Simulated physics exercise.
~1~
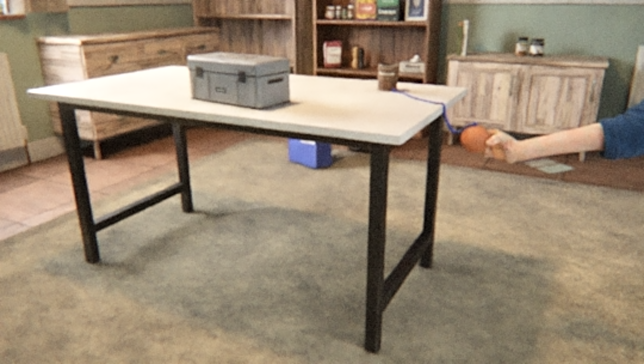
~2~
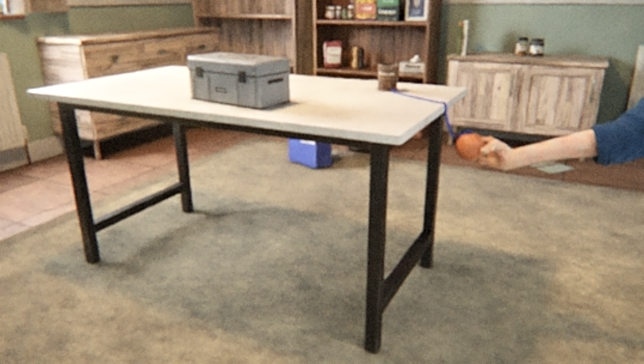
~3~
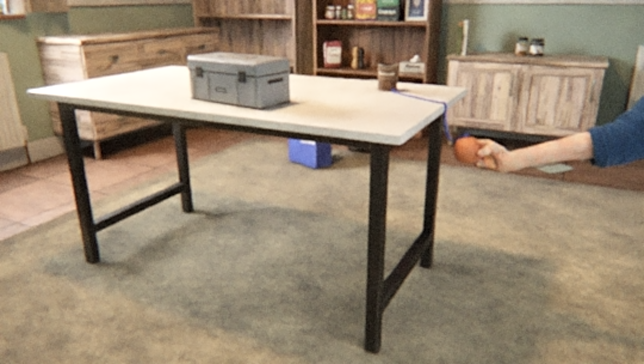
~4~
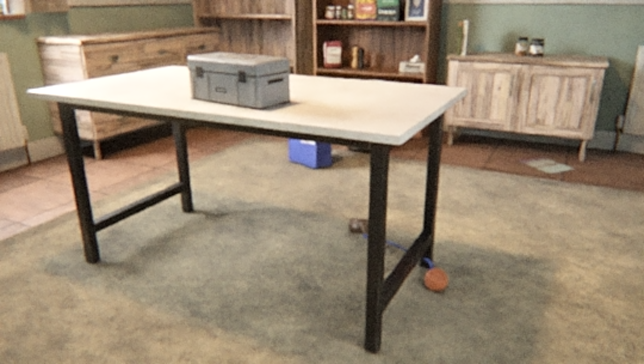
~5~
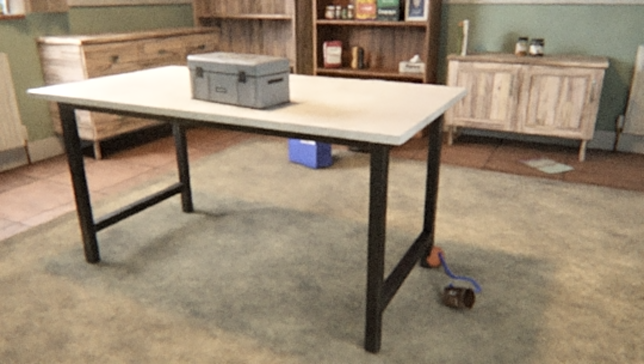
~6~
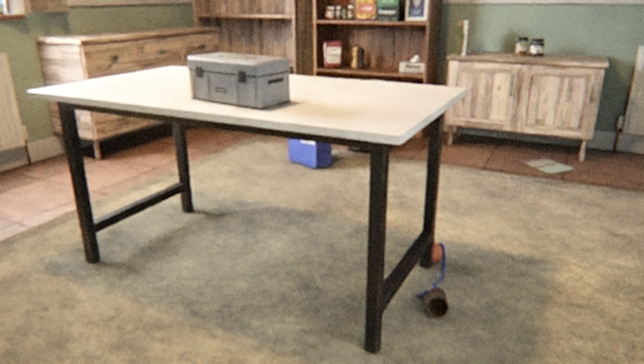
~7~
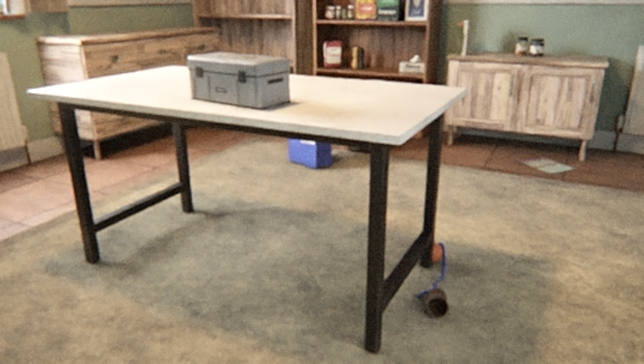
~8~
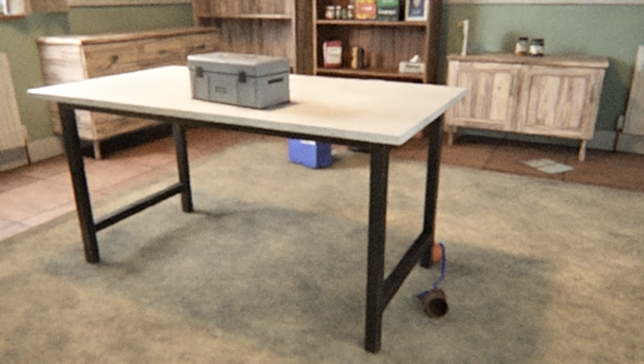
An orange hangs just past the right end of a white table, held by a hand reaching in from the right, with a blue ribbon running back to a brown cup on the tabletop near a grey toolbox. The hand lowers the orange slightly and lets go. The orange drops to the floor, and the ribbon drags the cup over the edge after it. The cup lands on its side, then rolls a little back to the left. Both come to rest by the right table leg, still joined by the ribbon, while the toolbox stays put.
